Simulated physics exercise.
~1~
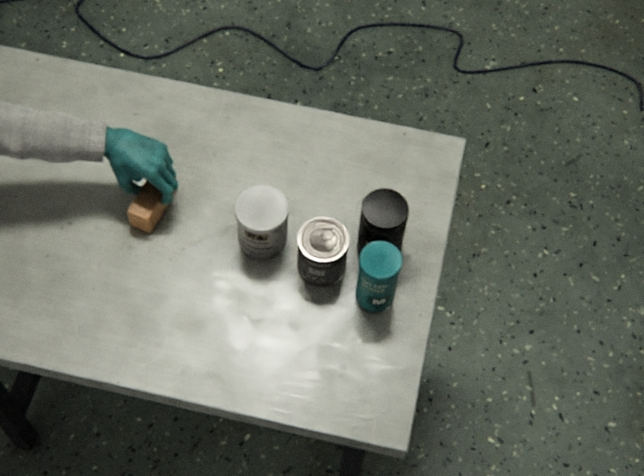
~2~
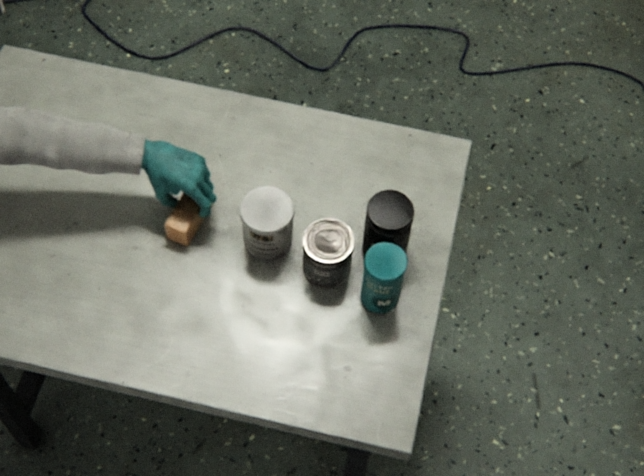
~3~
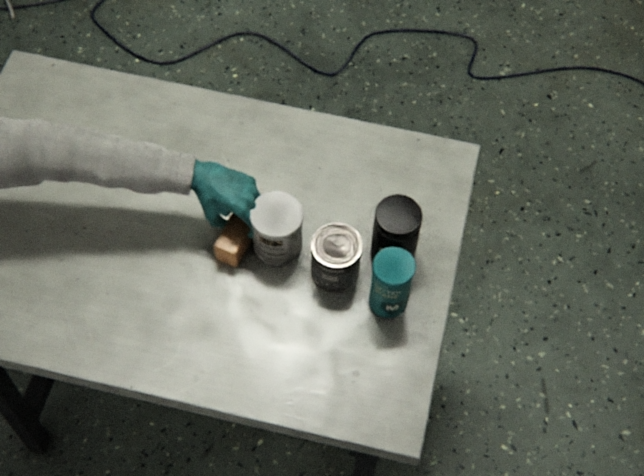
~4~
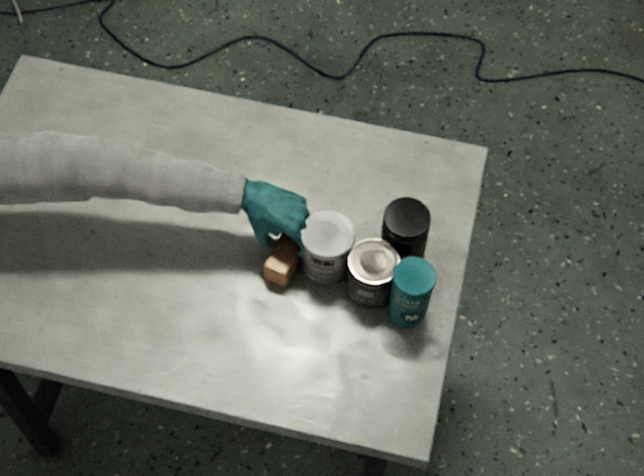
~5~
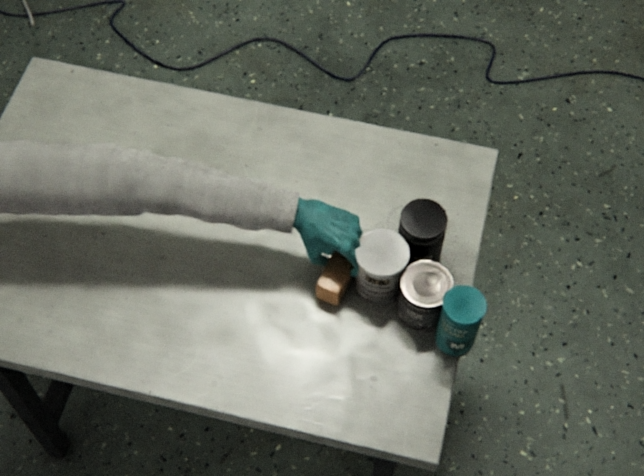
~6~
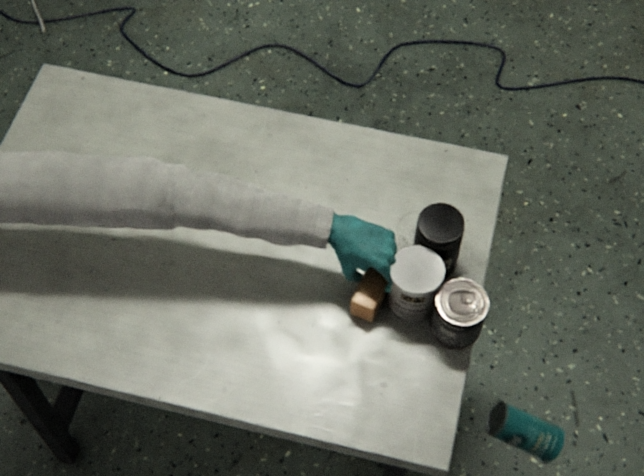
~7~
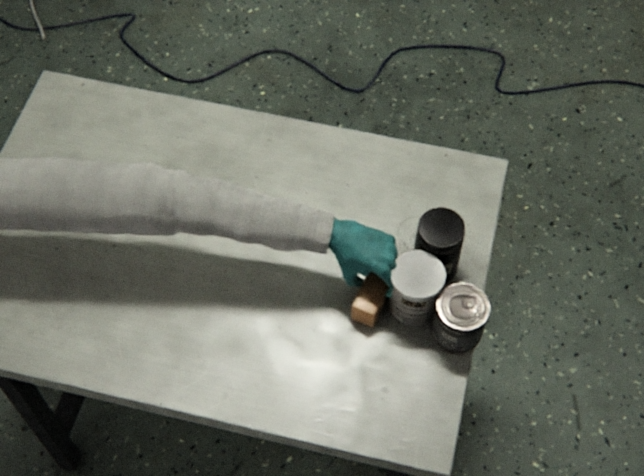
A teal-gloved hand, its arm in a pale sleeve, slides a small orange-brown block rightward across a grey table, seen from above over a speckled green floor. Near the table's right end stand a white tin, a grey tin with a silvery lid, a black jar behind and a turquoise tin in front. The block reaches the white tin, which presses into the grey tin and drives the turquoise one toward the edge. The turquoise tin tumbles off, drops toward the floor and passes out of view. The hand stops, leaving the other three crowded together upright near the edge.
